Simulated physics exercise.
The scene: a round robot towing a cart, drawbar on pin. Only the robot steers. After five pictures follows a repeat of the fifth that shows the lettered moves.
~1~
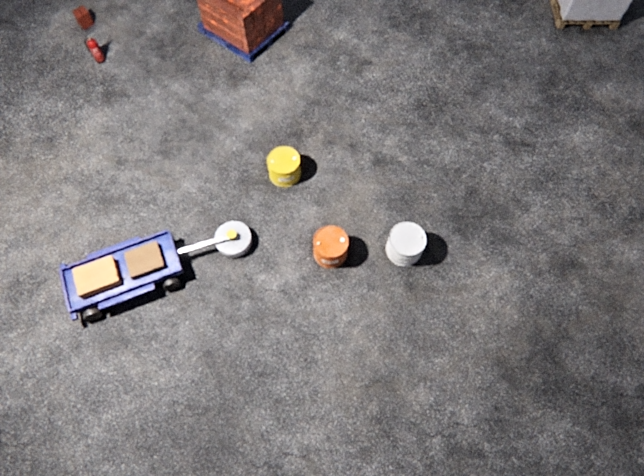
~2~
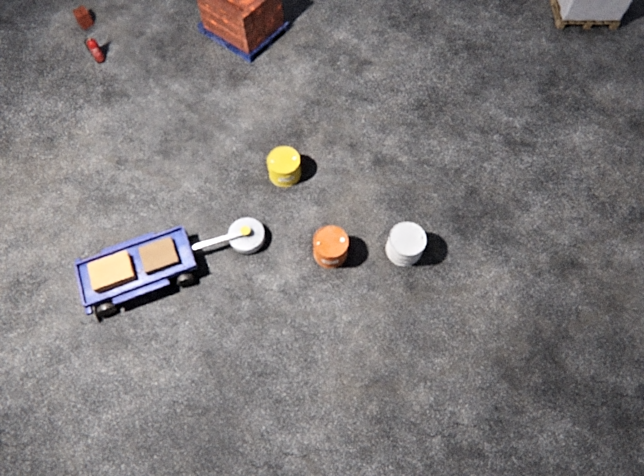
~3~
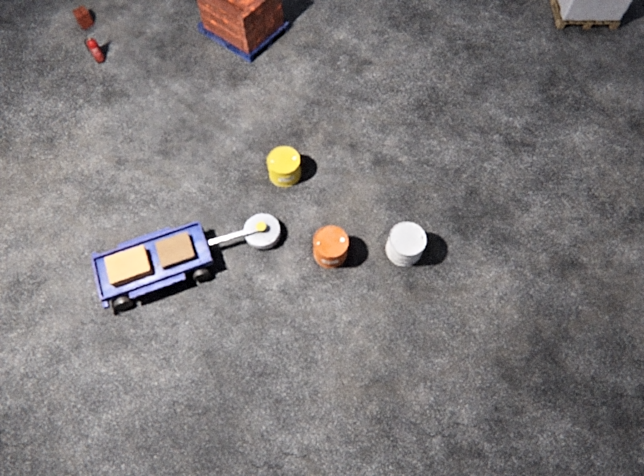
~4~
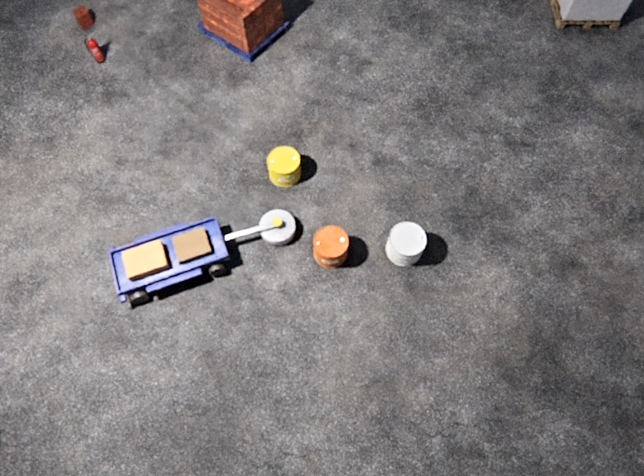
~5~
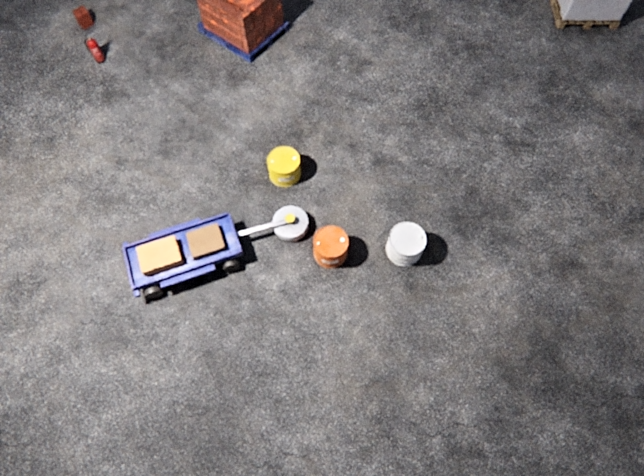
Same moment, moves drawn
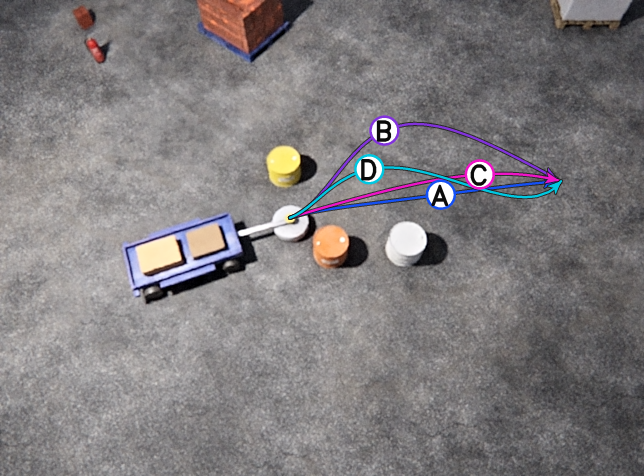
A round white robot tows a blue cart carrying two boxes across a gray floor, starting left of the yellow, orange and white tubs. It moves slowly right and slightly upward, the cart trailing behind, until the robot is just below the yellow tub and close to the orange one.
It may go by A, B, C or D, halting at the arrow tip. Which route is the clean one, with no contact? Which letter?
Route D touches nothing.
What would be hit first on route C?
First the orange tub.
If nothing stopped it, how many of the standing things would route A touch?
Two.
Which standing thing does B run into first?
The yellow tub.
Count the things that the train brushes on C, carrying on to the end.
In all, one.
On the marked copy, A from (290, 218) via (421, 197) to (557, 181); B from (290, 218) via (407, 124) to (557, 179); C from (290, 218) via (423, 183) to (559, 181); D from (290, 218) via (420, 171) to (561, 181).
Following D. Soon after the start, robot (375, 173), cart (282, 210).
Later, robot (477, 194), cart (375, 188).
In the end, robot (557, 186), cart (457, 190); nothing has been touched.
As for the rest, A meets the white tub and orange tub; B meets the yellow tub; C meets the orange tub.
